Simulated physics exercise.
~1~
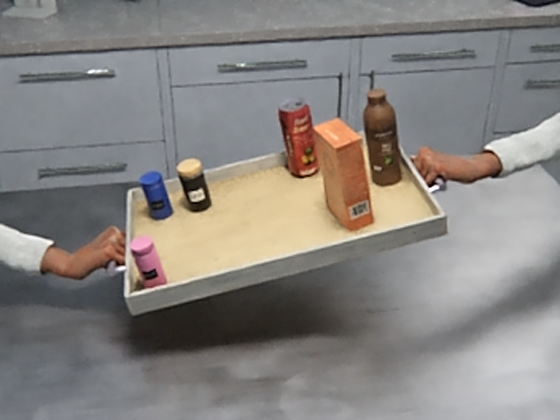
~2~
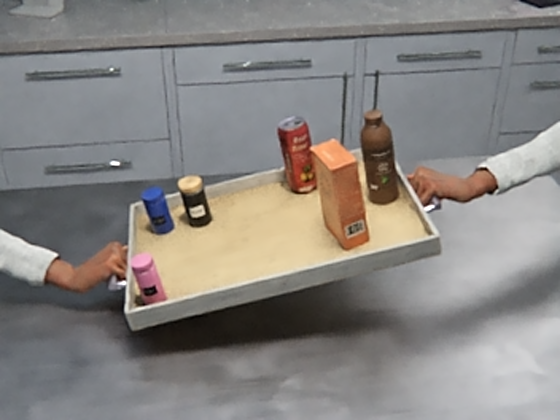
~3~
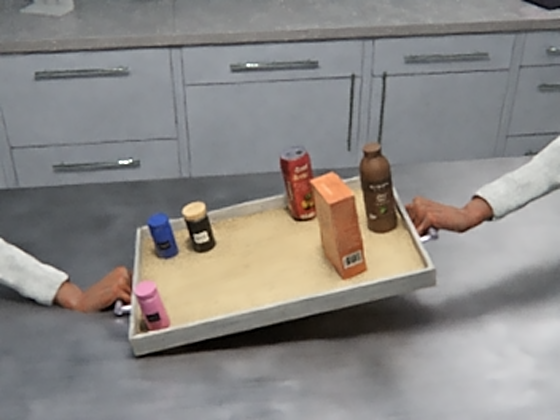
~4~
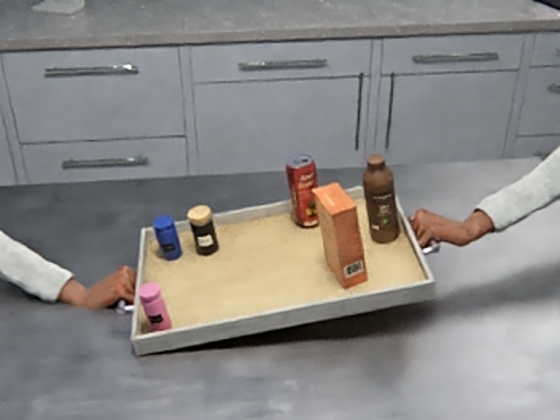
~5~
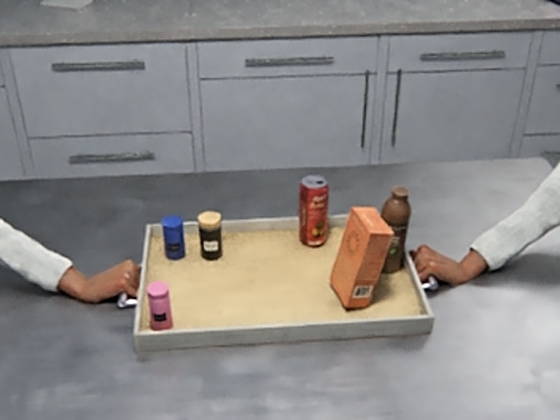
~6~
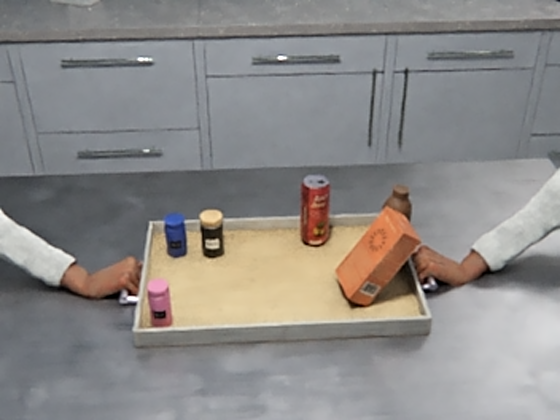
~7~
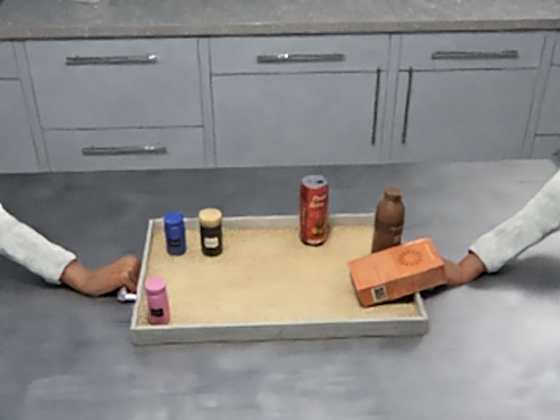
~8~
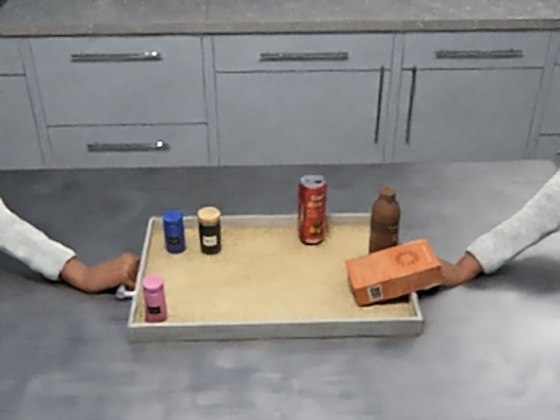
At the start, two hands hold a pale tray tilted above a grey table, its left side lower, carrying an orange packet, a brown bottle, a red can and blue, black and pink shakers. The hands lower the tray, and everything on it leans with the slope. The raised right side then drops until the tray lies flat on the table. The orange packet tips to the right beside the brown bottle and topples onto its side. It comes to rest across the tray's right edge, while the bottle, can and three shakers remain standing.
